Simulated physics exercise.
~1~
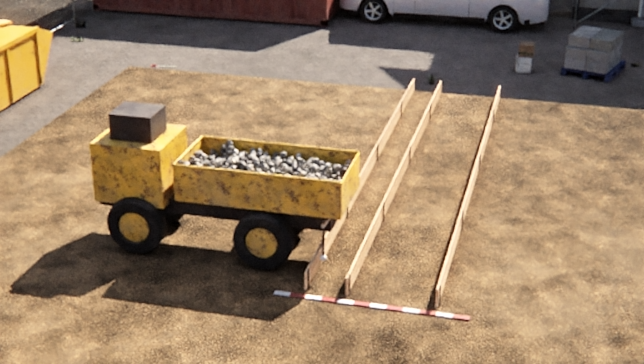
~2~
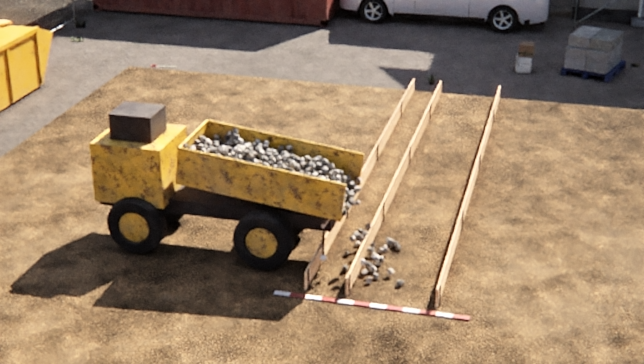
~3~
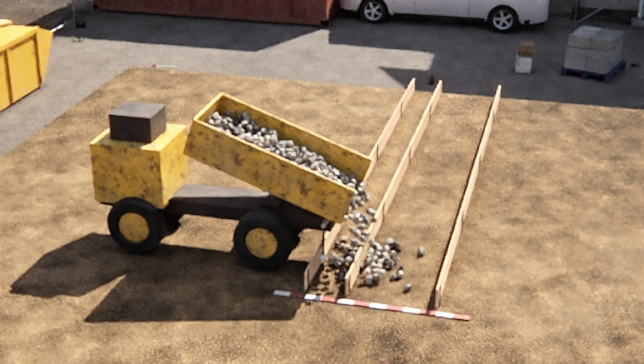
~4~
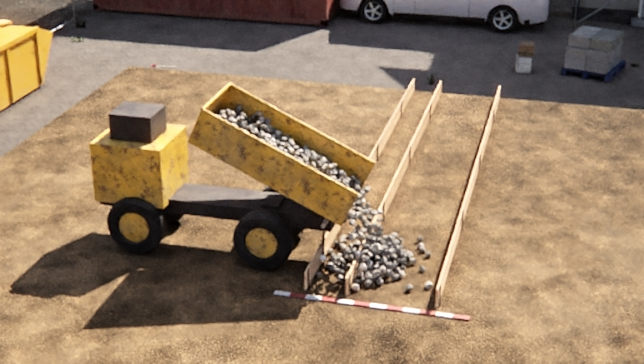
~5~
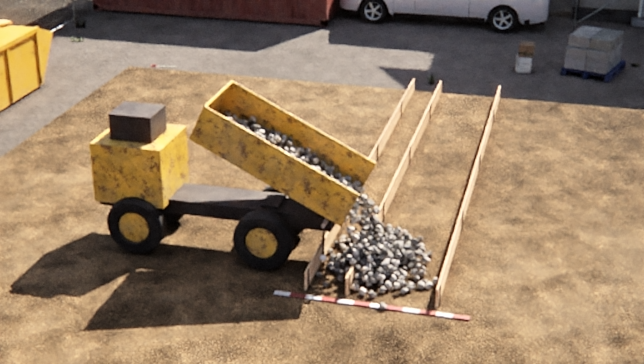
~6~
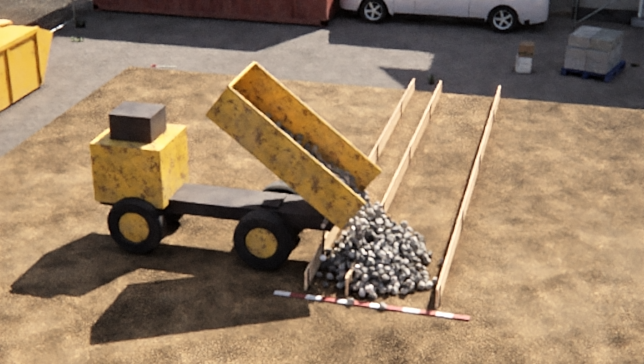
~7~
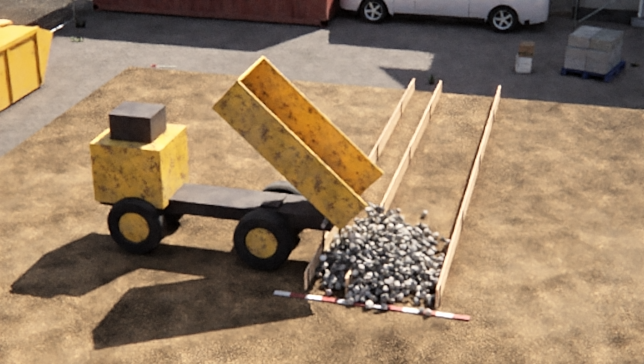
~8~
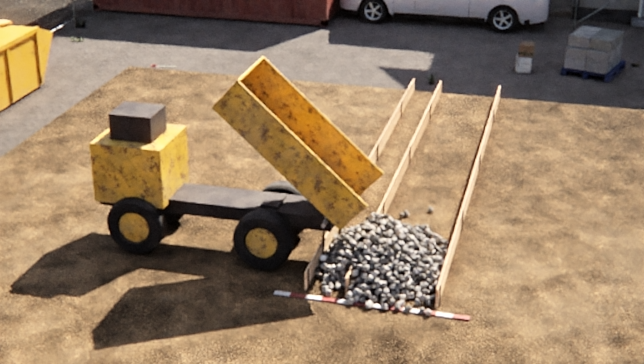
A yellow tipper raises its body and pours grey stones between the boards until empty.
